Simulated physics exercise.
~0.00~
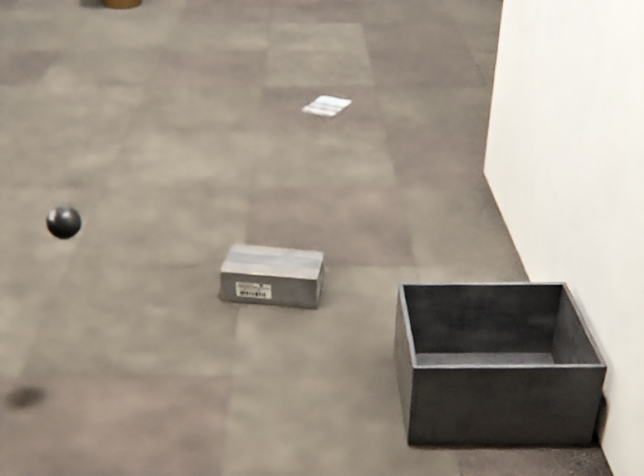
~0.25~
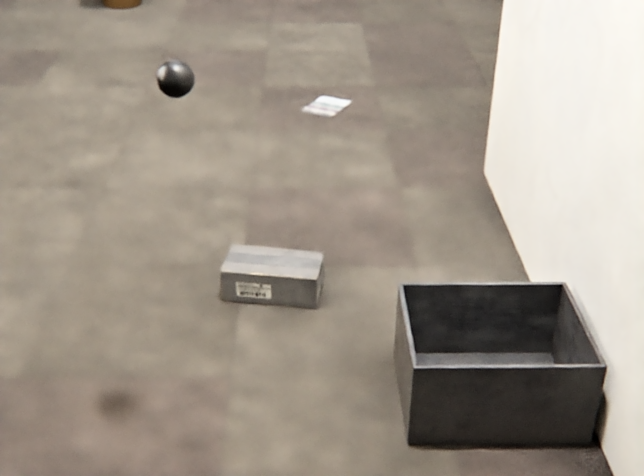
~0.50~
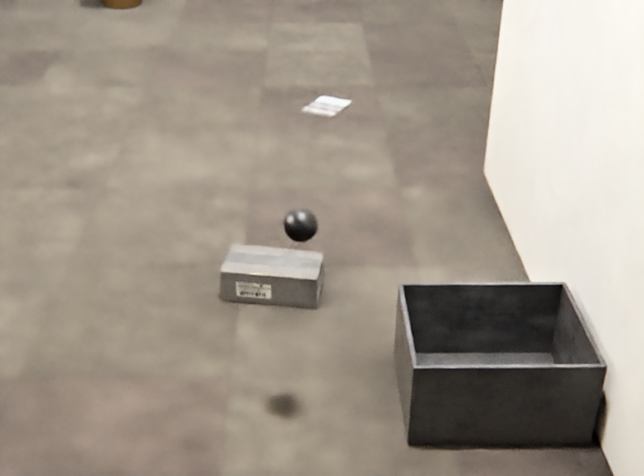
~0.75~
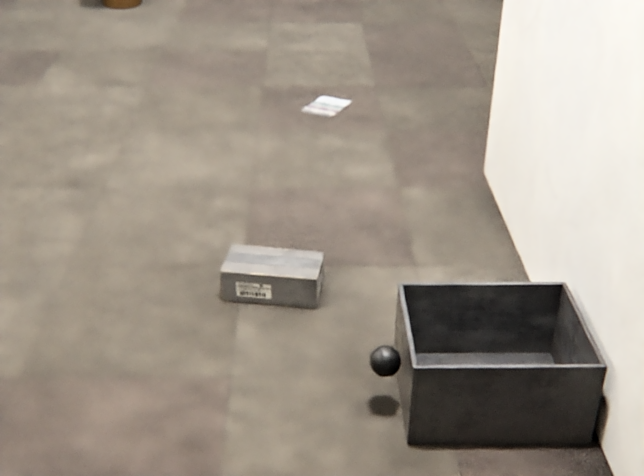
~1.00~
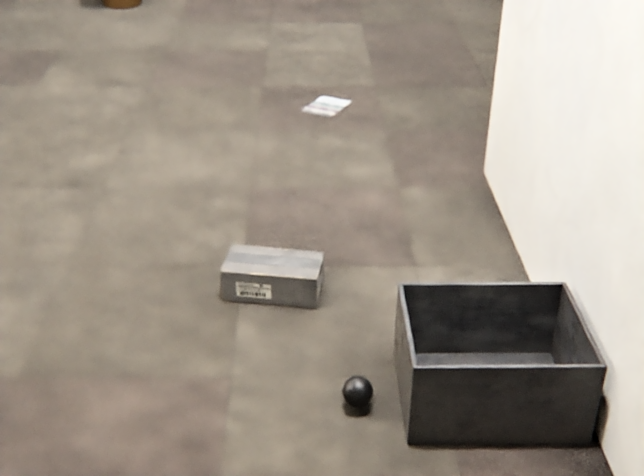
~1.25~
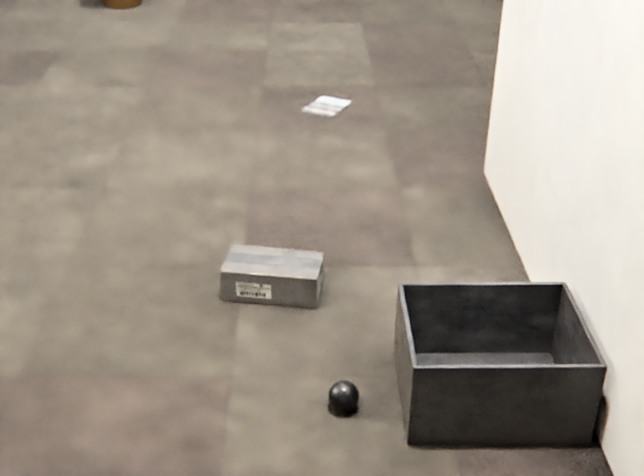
Dark open box standing by a wall as a black ball arcs past a grey parcel, drops short and settles outside.
